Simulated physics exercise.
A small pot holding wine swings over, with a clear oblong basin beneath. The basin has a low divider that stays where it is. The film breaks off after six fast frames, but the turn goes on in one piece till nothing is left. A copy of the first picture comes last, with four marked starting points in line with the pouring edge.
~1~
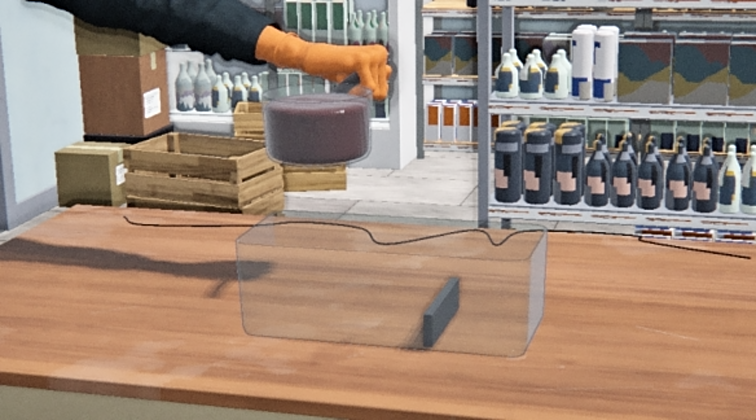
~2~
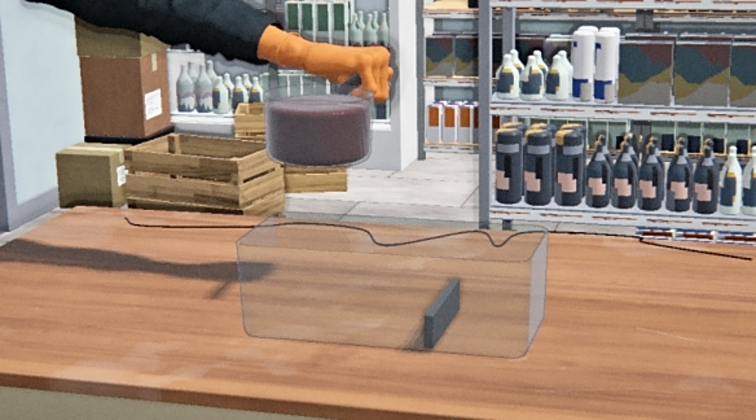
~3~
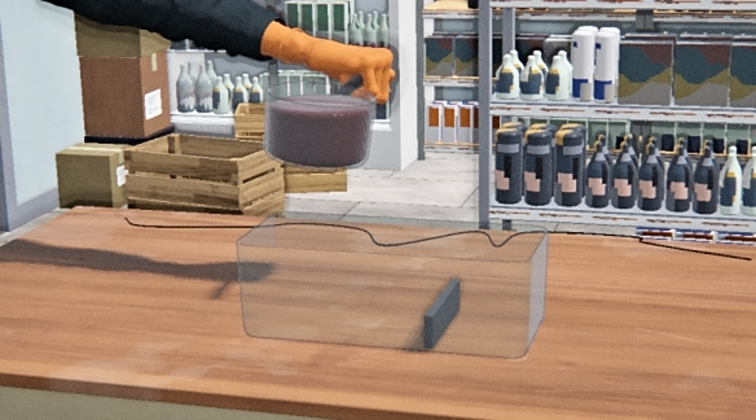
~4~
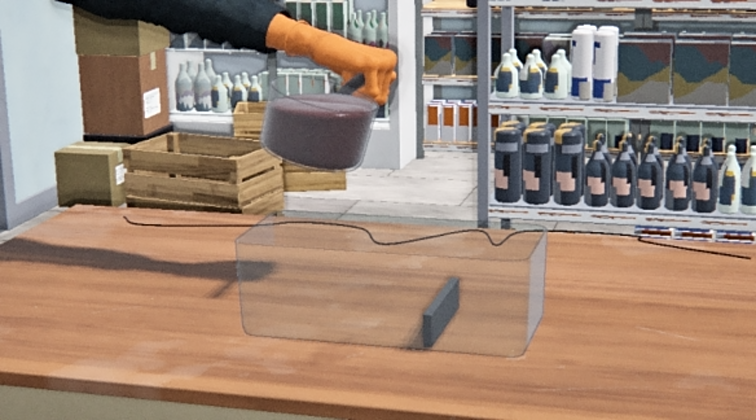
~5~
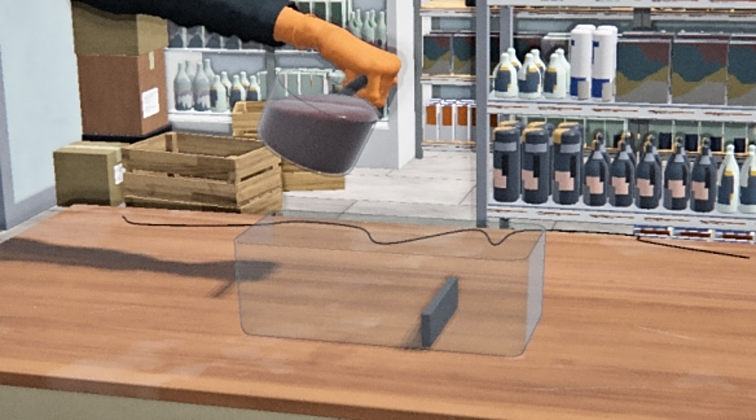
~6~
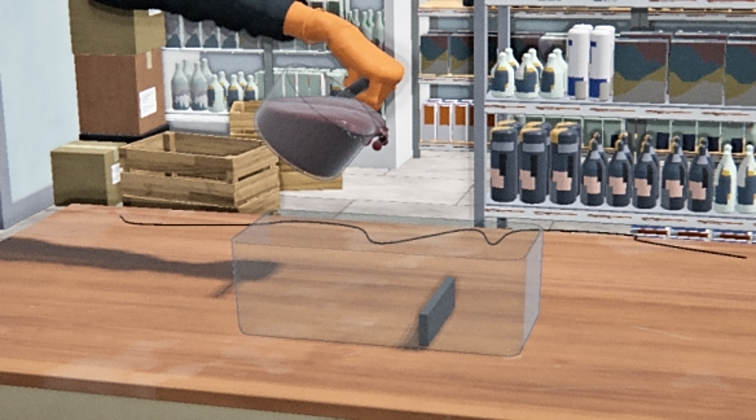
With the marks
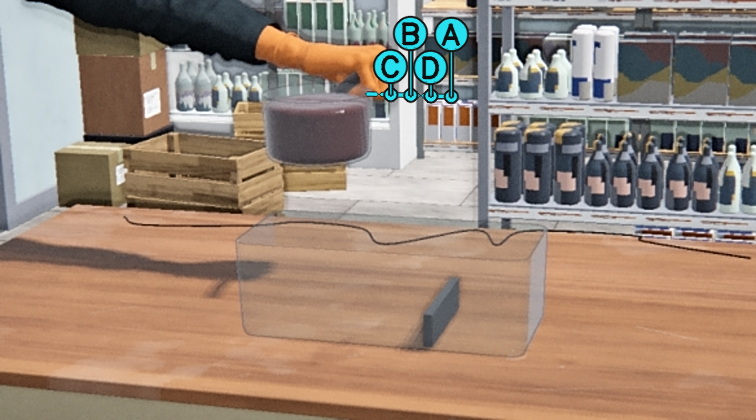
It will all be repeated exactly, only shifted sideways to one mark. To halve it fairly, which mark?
Best: C.
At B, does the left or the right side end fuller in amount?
More ends on the right.
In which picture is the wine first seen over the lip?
Picture 5.
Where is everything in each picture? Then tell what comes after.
Upright, lip at (367, 94); basin from (244, 333) to (528, 356); top of the wall at (442, 295); nothing has left yet.
Upright, lip at (369, 96); nothing has left yet.
Tipped about 7°, lip at (372, 102); nothing has left yet.
Tipped about 15°, lip at (374, 109); nothing has left yet.
Tipped about 26°, lip at (375, 119); wine is over the lip, down to (375, 119).
Tipped about 38°, lip at (372, 132); wine is over the lip, down to (381, 146).
On the marked copy, A at (451, 96); B at (410, 95); C at (390, 94); D at (430, 95).
If A is chosen, about 27 % ends left of the wall and 71 % right of it.
If B is chosen, about 31 % ends left of the wall and 67 % right of it.
If C is chosen, about 50 % ends left of the wall and 49 % right of it.
If D is chosen, about 19 % ends left of the wall and 78 % right of it; 3 % is lost outside.
